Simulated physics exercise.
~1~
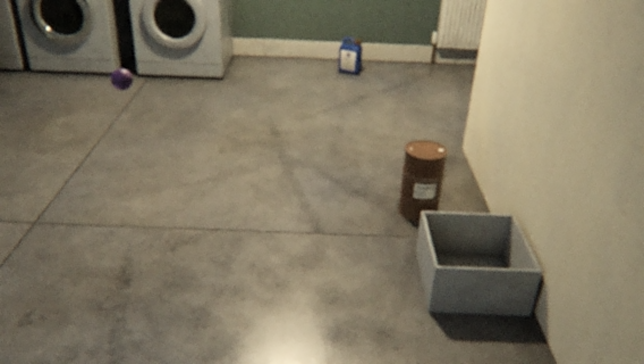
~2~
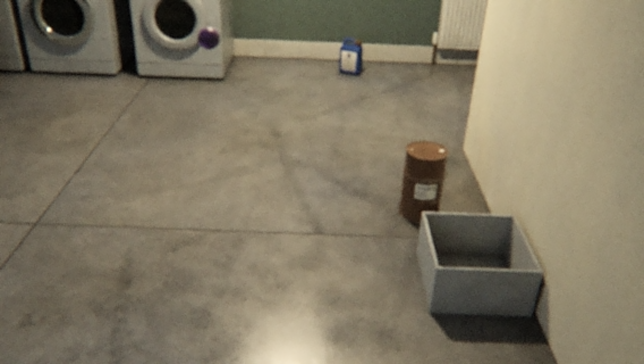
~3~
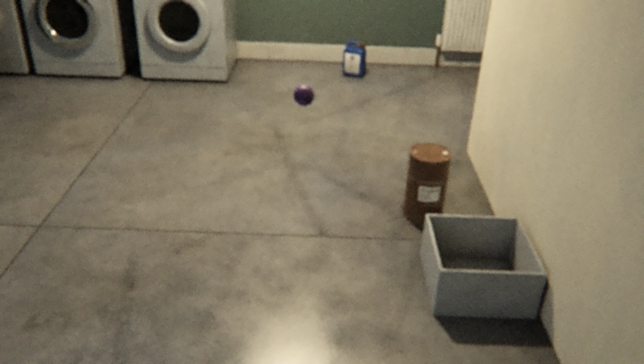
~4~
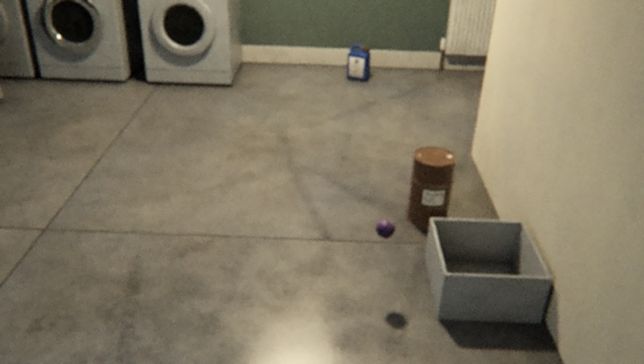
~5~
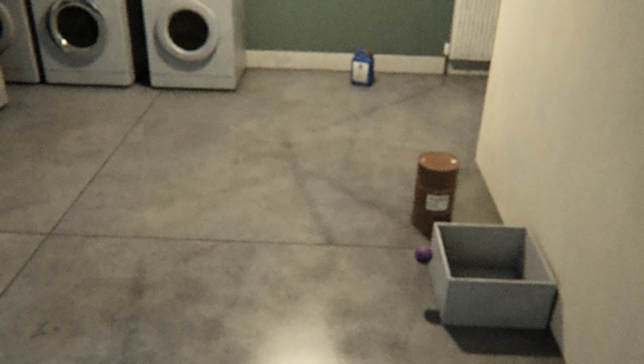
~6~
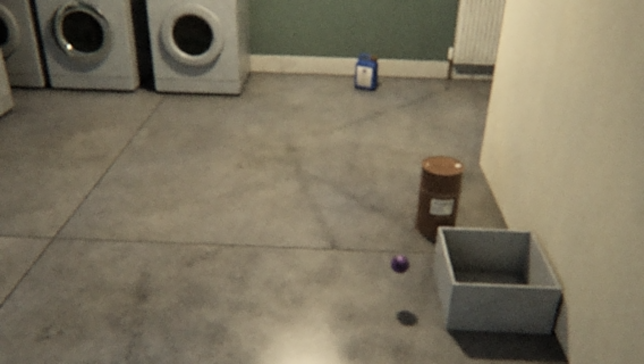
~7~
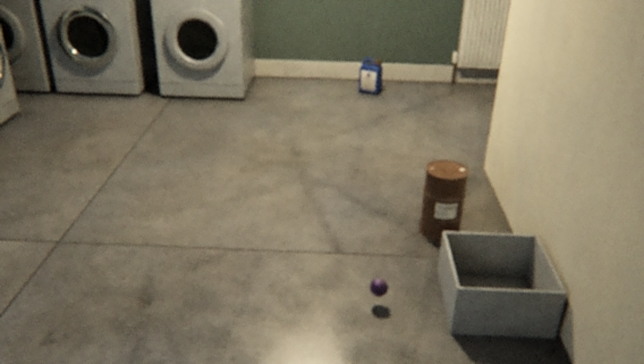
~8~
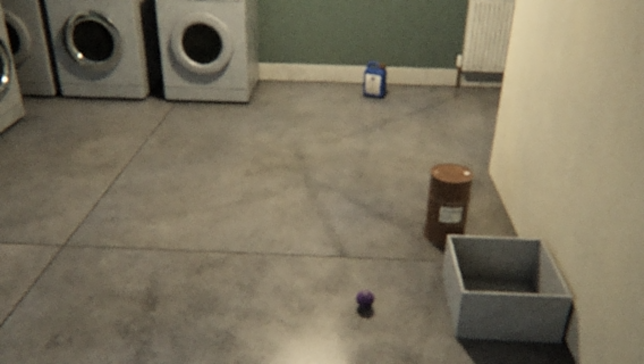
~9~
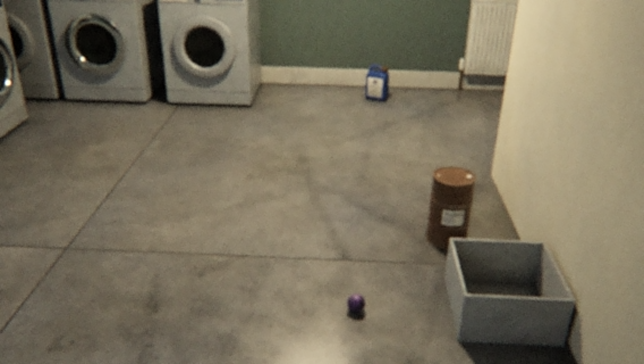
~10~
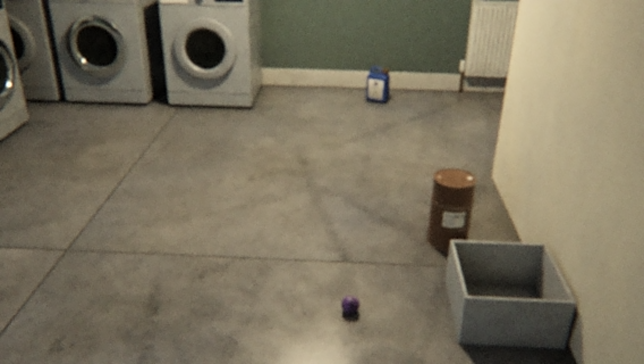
A purple ball flies toward an open gray box, bounces back left, and rests outside.
